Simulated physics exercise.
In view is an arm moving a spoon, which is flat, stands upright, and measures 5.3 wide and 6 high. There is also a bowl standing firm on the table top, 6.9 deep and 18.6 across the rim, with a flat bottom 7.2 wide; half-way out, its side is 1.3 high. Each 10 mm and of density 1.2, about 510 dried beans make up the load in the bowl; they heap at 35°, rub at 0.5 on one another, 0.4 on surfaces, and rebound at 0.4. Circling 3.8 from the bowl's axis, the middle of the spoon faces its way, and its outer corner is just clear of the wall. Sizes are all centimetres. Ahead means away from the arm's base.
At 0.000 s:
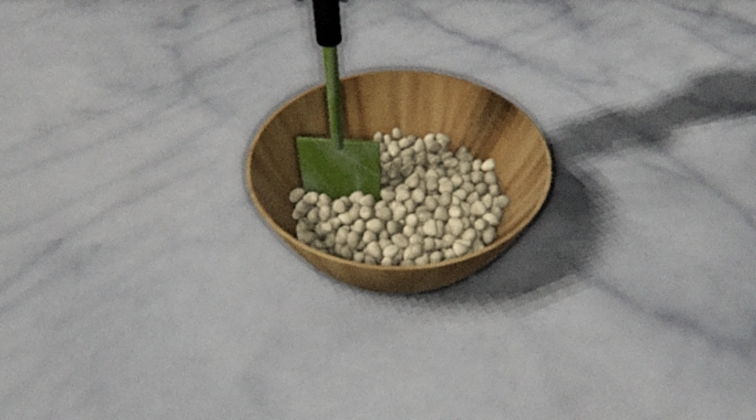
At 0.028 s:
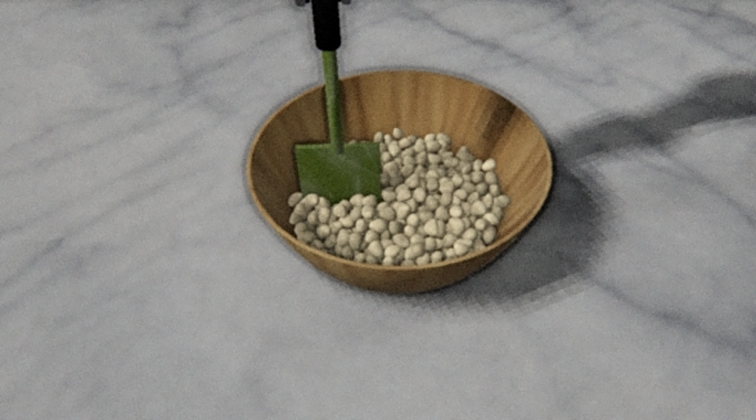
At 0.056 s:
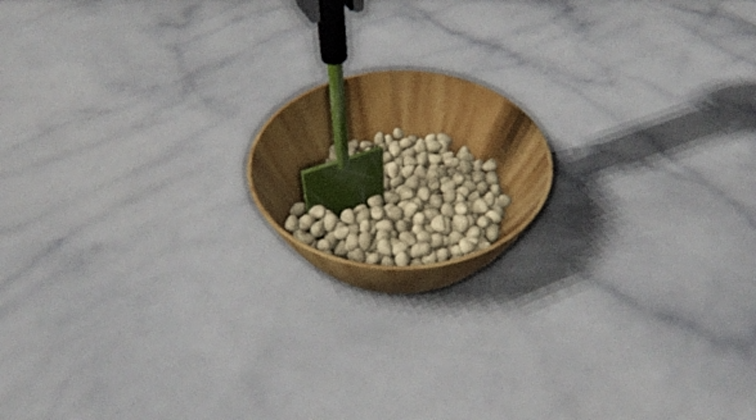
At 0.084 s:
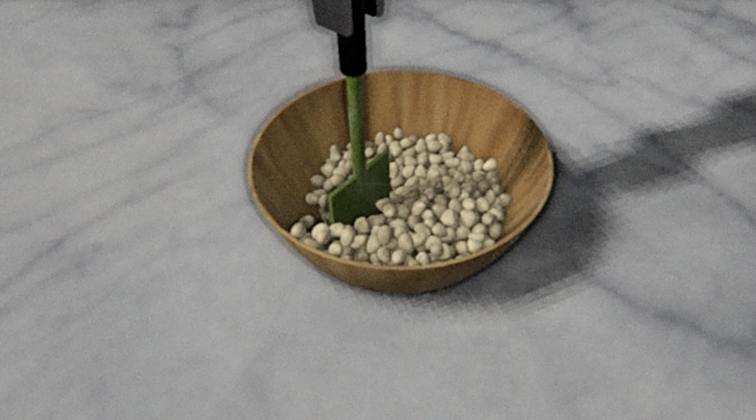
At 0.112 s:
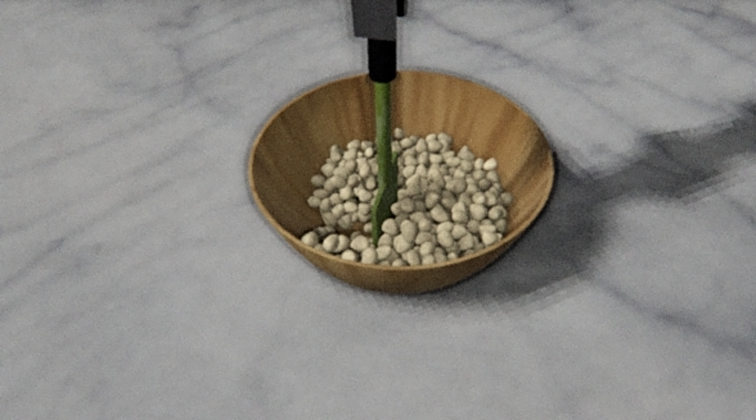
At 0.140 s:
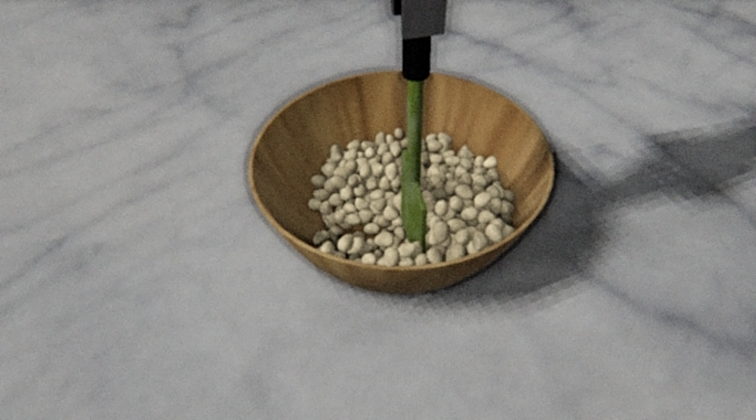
The clip opens with a flat green spoon on a black-tipped arm, standing in pale dried beans at the left of a wooden bowl on a marbled table top. The arm sweeps it toward the viewer and then rightward through the beans, its broad face turning nearly edge-on while the bowl stays still.
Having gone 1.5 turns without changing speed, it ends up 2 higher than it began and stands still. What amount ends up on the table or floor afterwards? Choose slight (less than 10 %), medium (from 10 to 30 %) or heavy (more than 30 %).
The share is medium.
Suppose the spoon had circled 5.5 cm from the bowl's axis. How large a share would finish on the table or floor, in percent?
Close to 0 in a hundred then.
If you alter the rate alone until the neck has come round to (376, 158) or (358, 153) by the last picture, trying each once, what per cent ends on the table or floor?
First try: About 10 %; second try: About 0 %.
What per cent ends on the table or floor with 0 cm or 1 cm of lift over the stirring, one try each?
Roughly 35 and 25 per cent.
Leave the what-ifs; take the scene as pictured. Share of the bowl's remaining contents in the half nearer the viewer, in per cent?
It comes to near 55 percent.
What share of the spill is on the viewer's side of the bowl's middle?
Near 30 in a hundred.
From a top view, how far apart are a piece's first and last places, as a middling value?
Near 8 cm.
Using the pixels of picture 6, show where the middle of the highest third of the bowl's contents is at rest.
It is centred around (392, 205).
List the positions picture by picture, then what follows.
In the first picture, the spoon neck at (336, 121), 0° round; upper third of the load around (409, 198), from x 295 to 505, top at y 135; 506 in the bowl.
In the second picture, the spoon neck at (336, 126), 9° round; upper third of the load around (407, 200), from x 295 to 505, top at y 135.
In the third picture, the spoon neck at (341, 140), 32° round; upper third of the load around (405, 212), from x 290 to 505, top at y 135.
In the fourth picture, the spoon neck at (358, 153), 58° round; upper third of the load around (409, 223), from x 295 to 505, top at y 135.
In the fifth picture, the spoon neck at (385, 159), 83° round; upper third of the load around (425, 228), from x 305 to 505, top at y 135.
In the sixth picture, the spoon neck at (414, 158), 108° round; upper third of the load around (448, 221), from x 315 to 510, top at y 135; 506 in the bowl.
After 0.32 s, 274° round, highest piece 11 above the table; 454 in the bowl, 18 on the table or floor, 34 in flight or on the tool.
After 0.51 s, 79° round, highest piece 8 above the table; 400 in the bowl, 86 on the table or floor, 20 in flight or on the tool.
After 0.80 s, 180° round, highest piece 8 above the table; 396 in the bowl, 110 on the table or floor.
After 1.50 s, 180° round, highest piece 8 above the table; 396 in the bowl, 110 on the table or floor.
In the end, 396 in the bowl, 110 on the table or floor. That is 22 % on the table or floor.
